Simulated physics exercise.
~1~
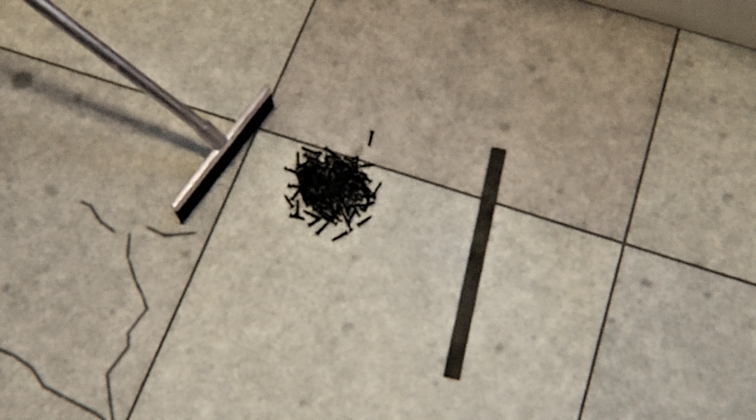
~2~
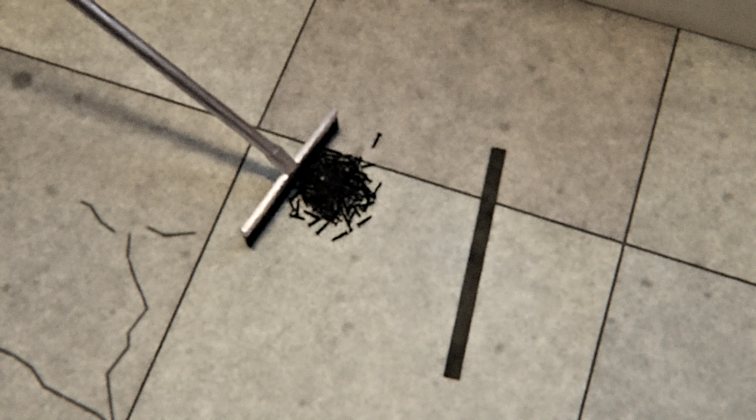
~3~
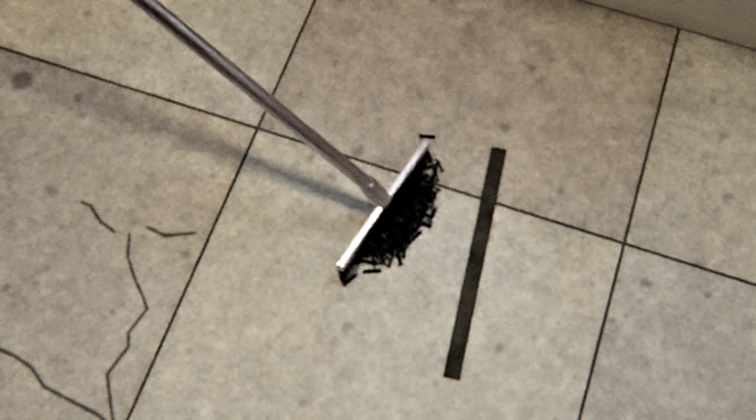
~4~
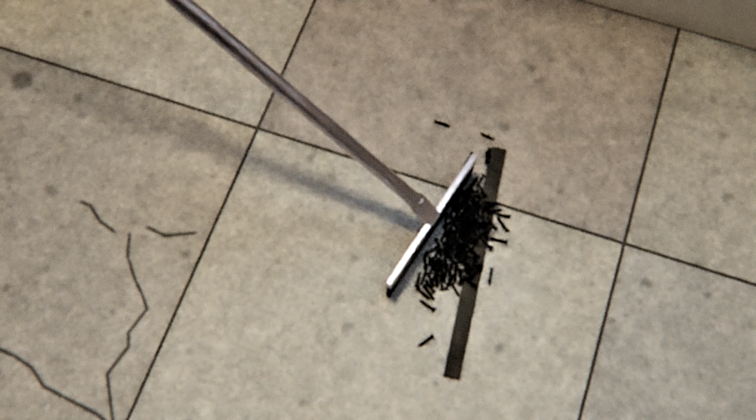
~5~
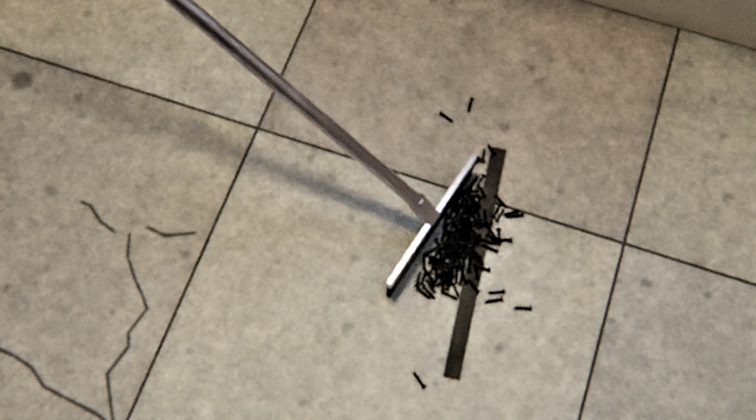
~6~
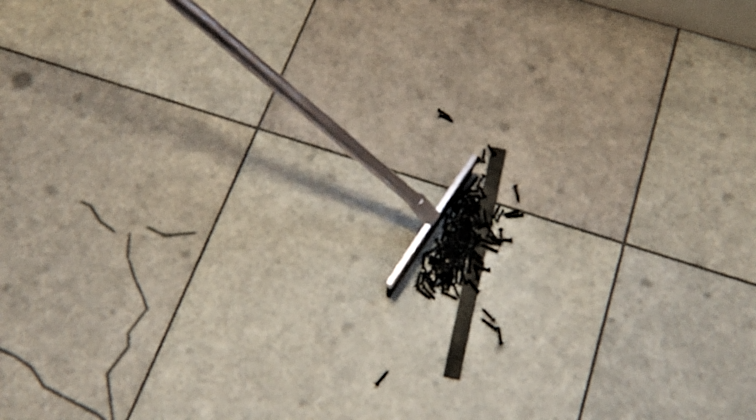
A squeegee pushes a pile of black screws right onto a dark strip and stops.
